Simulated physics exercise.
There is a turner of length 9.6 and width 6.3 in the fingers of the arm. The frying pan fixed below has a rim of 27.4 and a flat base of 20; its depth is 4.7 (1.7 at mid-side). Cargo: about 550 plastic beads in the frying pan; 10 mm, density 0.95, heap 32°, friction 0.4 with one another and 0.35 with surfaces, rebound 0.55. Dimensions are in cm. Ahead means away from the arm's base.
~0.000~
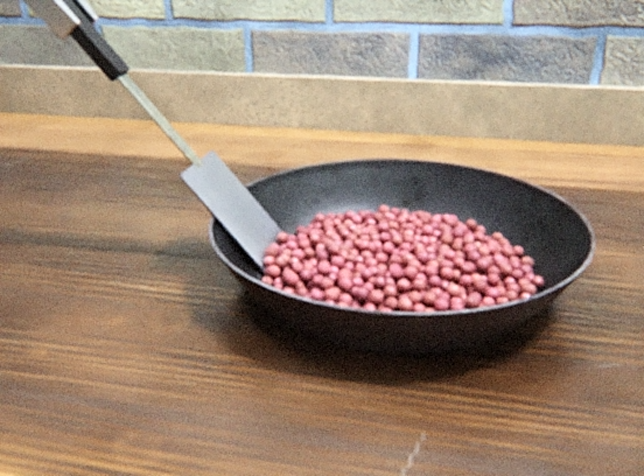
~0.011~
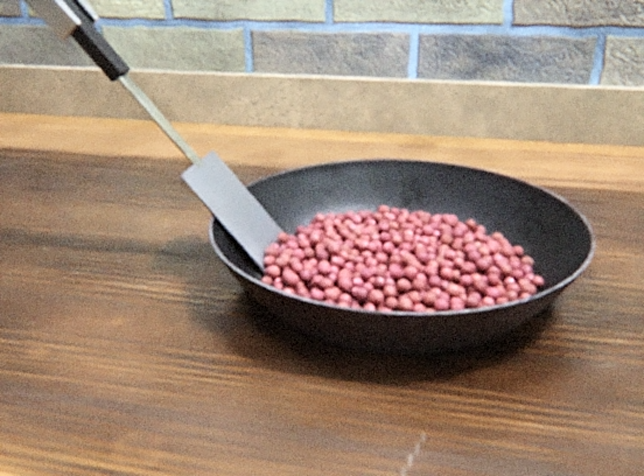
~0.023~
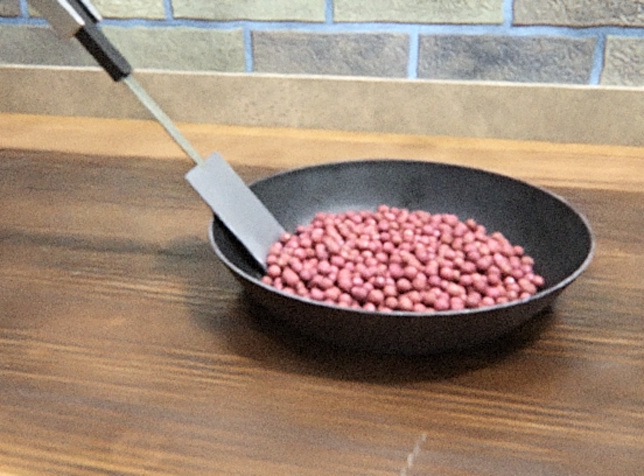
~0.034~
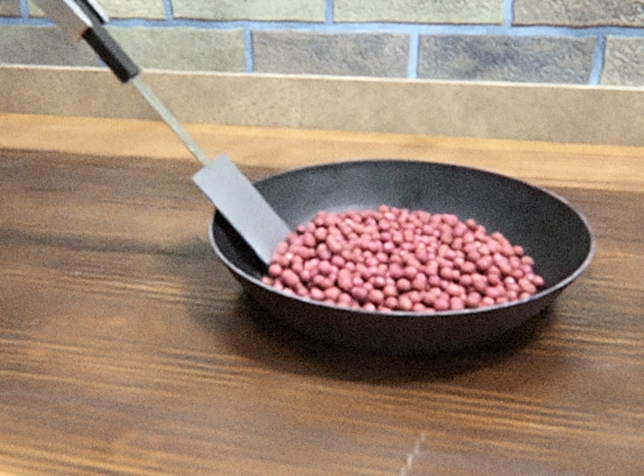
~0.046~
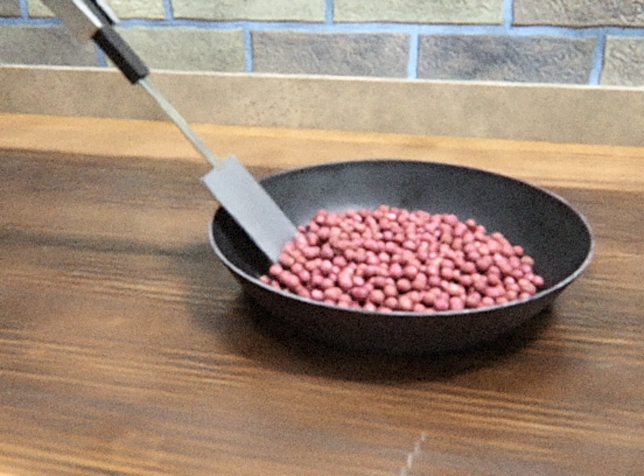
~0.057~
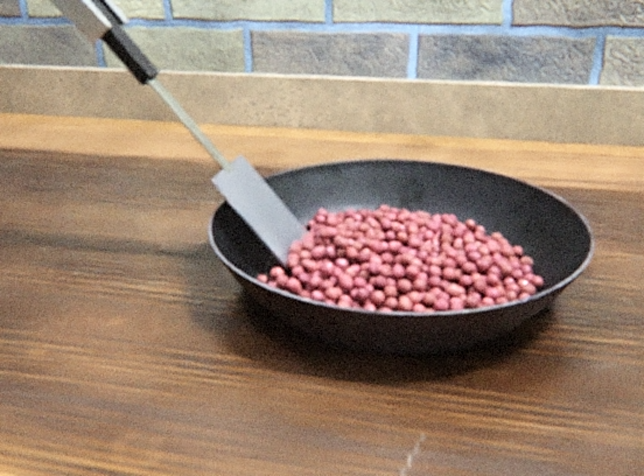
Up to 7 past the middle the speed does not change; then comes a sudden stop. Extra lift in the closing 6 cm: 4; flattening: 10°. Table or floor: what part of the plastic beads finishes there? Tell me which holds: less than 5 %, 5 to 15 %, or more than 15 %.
Less than 5 % holds.
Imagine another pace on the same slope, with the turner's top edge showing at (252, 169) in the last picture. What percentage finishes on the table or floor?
Some 10 per cent.
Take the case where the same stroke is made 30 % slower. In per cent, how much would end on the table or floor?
Estimated result: Some 0 %.
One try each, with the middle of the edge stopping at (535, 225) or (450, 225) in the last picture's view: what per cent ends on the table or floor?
Try 1: Approx. 5 %; try 2: Approx. 0 %.
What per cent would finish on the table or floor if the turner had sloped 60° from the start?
Near 0 %.
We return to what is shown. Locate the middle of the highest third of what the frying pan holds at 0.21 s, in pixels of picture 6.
The middle lies somewhere about (450, 257).
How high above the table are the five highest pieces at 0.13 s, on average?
4 cm.
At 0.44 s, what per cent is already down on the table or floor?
It comes to some 0 in a hundred.
By 0.13 s, sloping 50°, highest piece 4 above the table; 548 in the frying pan.
By 0.21 s, sloping 47°, highest piece 5 above the table; 548 in the frying pan.
By 0.44 s, sloping 40°, highest piece 5 above the table; 548 in the frying pan.
By 1.49 s, sloping 40°, highest piece 4 above the table; 547 in the frying pan, 1 on the table or floor.
Final count, 547 in the frying pan, 1 on the table or floor. That is 0 % on the table or floor.
